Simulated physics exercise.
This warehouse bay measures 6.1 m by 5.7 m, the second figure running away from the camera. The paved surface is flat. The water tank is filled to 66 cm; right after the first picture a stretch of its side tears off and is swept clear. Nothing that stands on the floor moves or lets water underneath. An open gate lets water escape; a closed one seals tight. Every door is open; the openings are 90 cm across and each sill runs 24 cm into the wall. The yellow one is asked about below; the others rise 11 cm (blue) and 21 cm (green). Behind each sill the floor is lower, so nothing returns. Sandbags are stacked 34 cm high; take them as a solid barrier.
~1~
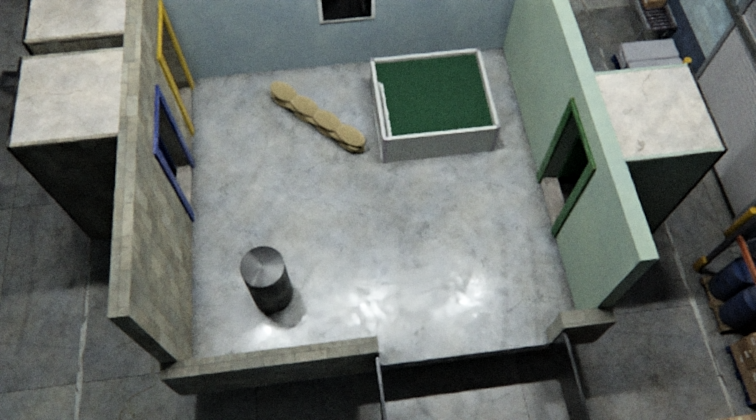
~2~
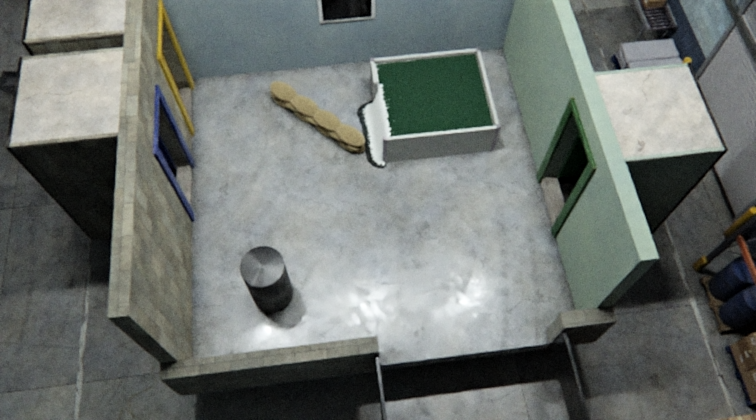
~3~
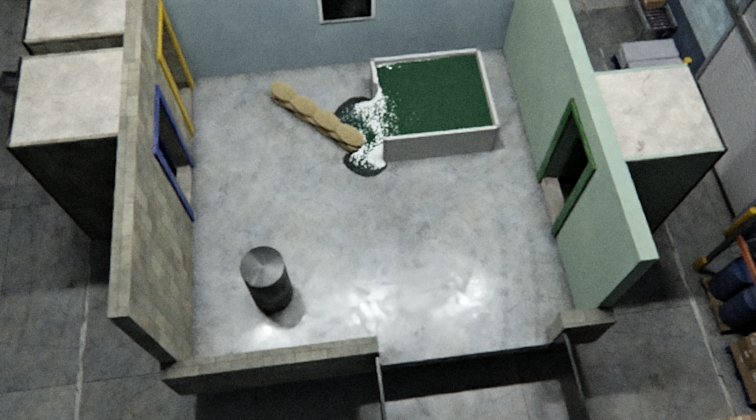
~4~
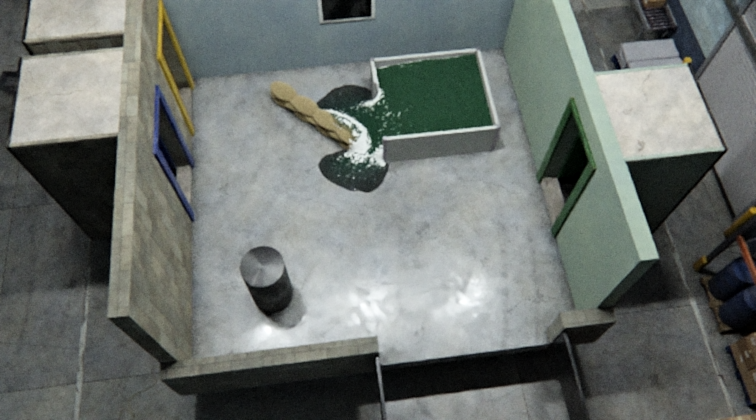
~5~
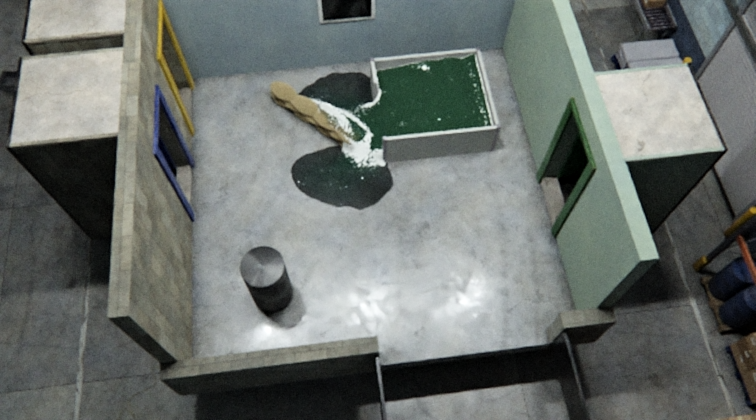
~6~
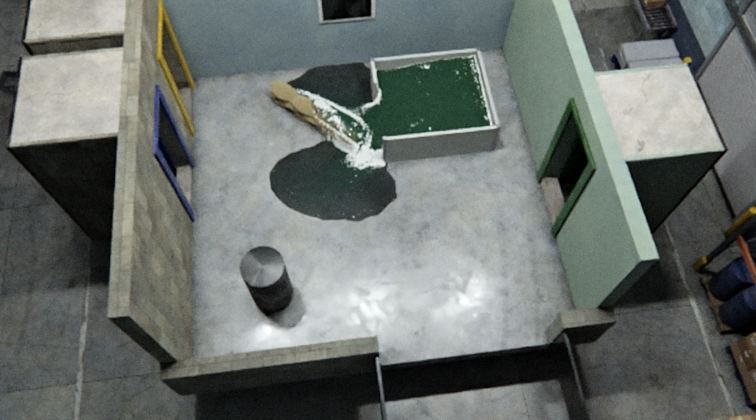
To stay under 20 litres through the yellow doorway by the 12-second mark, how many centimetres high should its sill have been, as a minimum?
At least 19 cm or so.
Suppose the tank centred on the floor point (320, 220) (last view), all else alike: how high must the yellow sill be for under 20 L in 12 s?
Some 10.0 cm.
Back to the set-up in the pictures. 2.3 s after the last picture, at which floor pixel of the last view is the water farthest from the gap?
Near (193, 374).
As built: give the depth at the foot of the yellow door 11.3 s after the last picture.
About 6.0 cm.
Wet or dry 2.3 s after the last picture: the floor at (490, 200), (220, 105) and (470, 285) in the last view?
In that order: Still dry, under water, not reached.
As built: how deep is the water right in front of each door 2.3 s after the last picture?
In cm: Yellow 20, blue 12, green 0.
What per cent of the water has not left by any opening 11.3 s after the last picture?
Roughly 76 in a hundred.
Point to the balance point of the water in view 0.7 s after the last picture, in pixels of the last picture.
Near (391, 124).
Then, 0.7 s after the last picture water covers 30 % of the floor, deepest (46 cm) near (372, 144); it has not reached the yellow door.
Then, 2.3 s after the last picture water covers 60 % of the floor, deepest (26 cm) near (298, 95); 20 cm at the yellow door, 97 litres in over its 6 cm sill.
Then, 11.3 s after the last picture water covers 95 % of the floor, deepest (8 cm) near (518, 208); 6 cm at the yellow door, 243 litres in over its 6 cm sill.
At the yellow door as built, the water peaked near 20 cm, 2.1 s after the last picture.
Run again over the same 12 s with other heights there, 36 litres in over 17 cm, 7 litres over 23 cm. The limit of 20 litres is kept from about 19 cm up.
